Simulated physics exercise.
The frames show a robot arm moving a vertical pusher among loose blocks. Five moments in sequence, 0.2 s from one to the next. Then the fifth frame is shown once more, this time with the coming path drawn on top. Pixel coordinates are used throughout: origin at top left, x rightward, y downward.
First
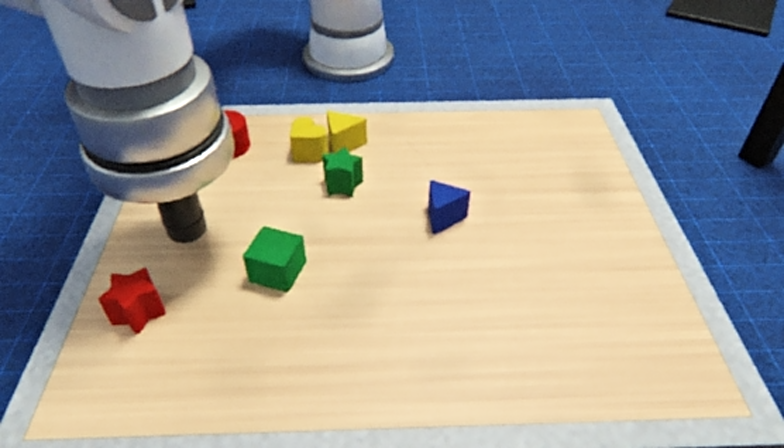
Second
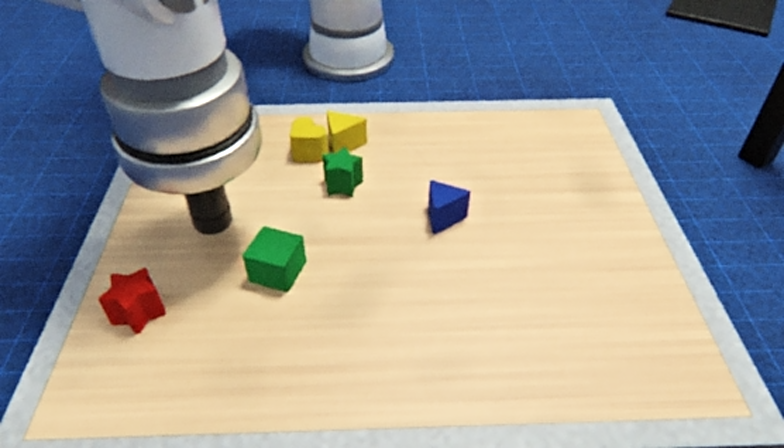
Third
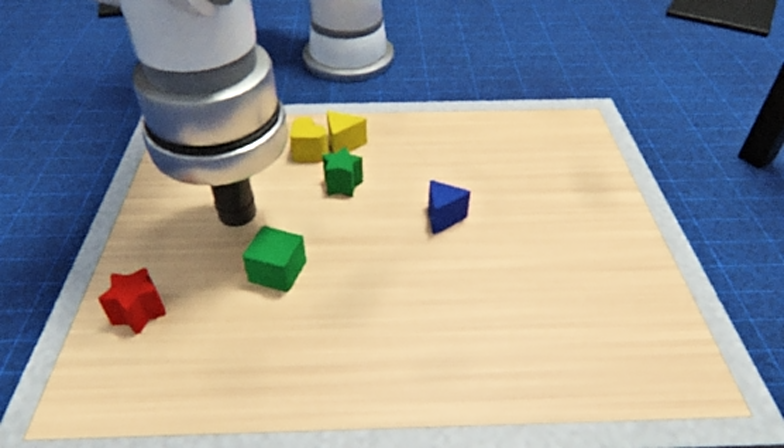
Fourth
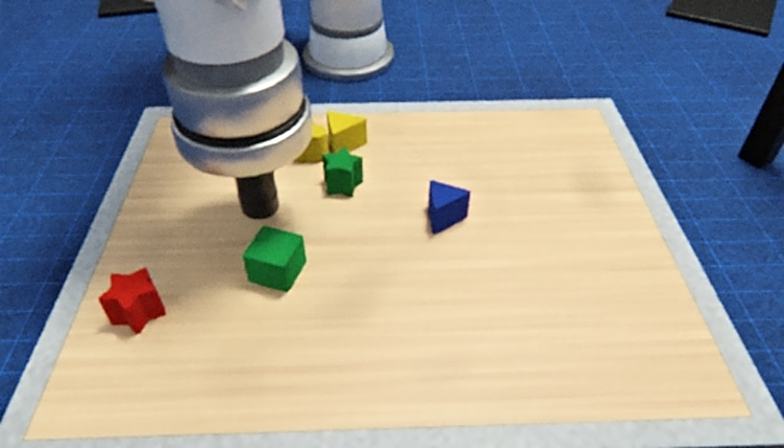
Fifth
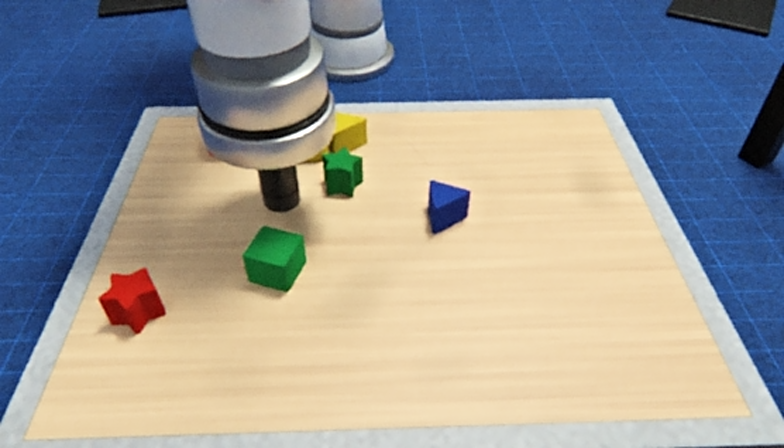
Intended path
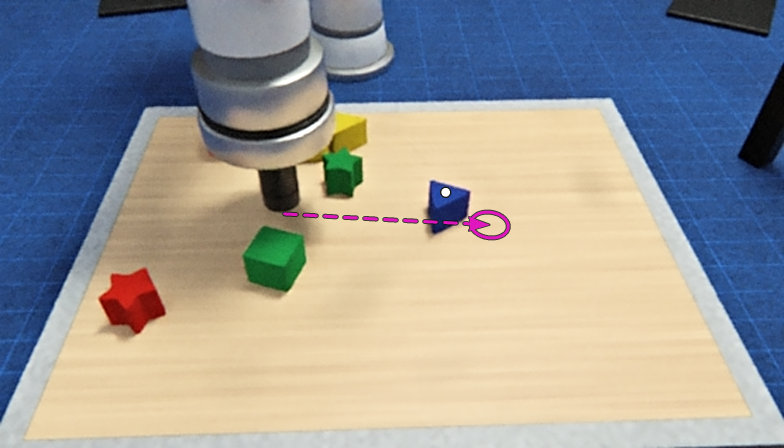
On a wooden board, a robot arm's pusher moves right past still coloured blocks.
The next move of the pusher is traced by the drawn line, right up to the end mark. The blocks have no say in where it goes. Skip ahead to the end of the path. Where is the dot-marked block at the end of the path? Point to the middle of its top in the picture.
Around pixel (524, 190).
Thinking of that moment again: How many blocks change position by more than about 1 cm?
My answer is one.
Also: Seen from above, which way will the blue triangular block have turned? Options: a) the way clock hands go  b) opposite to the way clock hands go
That would be b.
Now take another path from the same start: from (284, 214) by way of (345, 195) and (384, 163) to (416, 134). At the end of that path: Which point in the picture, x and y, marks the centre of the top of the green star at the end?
That would be at about pixel (382, 107).
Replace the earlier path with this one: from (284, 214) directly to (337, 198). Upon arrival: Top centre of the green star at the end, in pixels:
Final place: (356, 150).
The line goes from (284, 214) to (490, 225); the dot is on the blue triangular block.
The first path, step by step. One third of the way, pusher at (351, 205); nothing pushed yet.
Two thirds of the way, pusher at (422, 209); blue triangular block at (455, 192).
At the end, pusher at (491, 212); green star unmoved; blue triangular block at (524, 190), turned 30° anticlockwise.
